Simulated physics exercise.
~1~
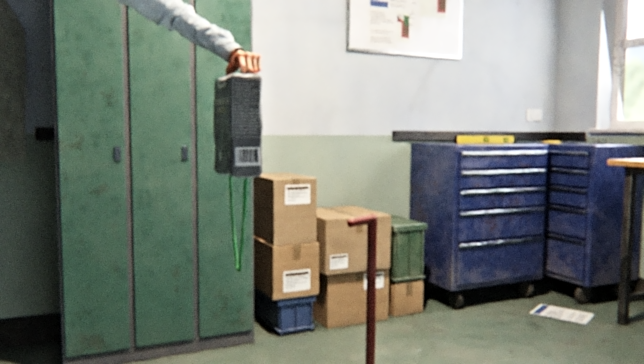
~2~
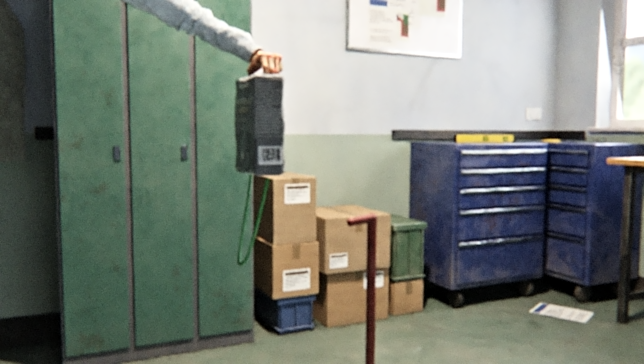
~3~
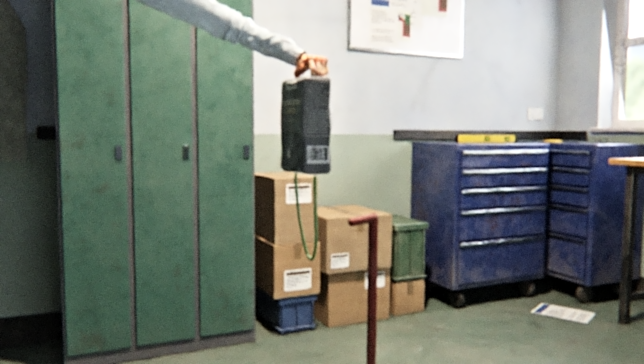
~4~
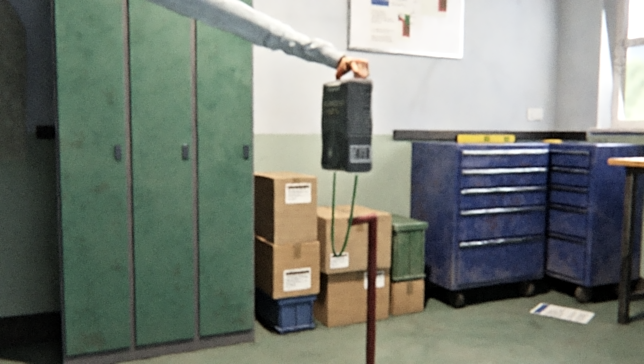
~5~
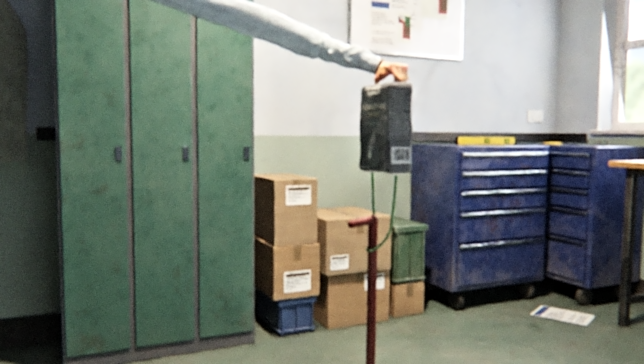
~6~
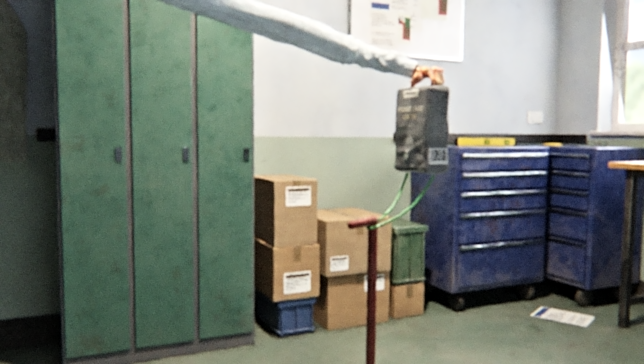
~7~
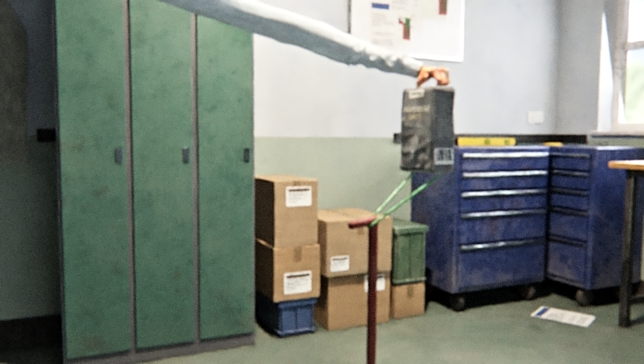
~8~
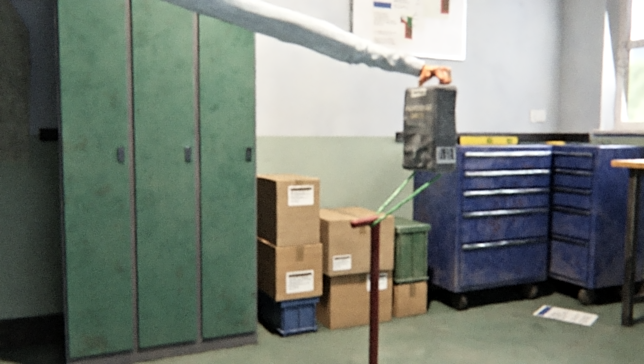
A hand carried a dark grey sack with a green loop dangling beneath it to the right, past green lockers and stacked boxes, until the loop caught on a reddish post and pulled tight, stopping the hand and sack just beyond it.
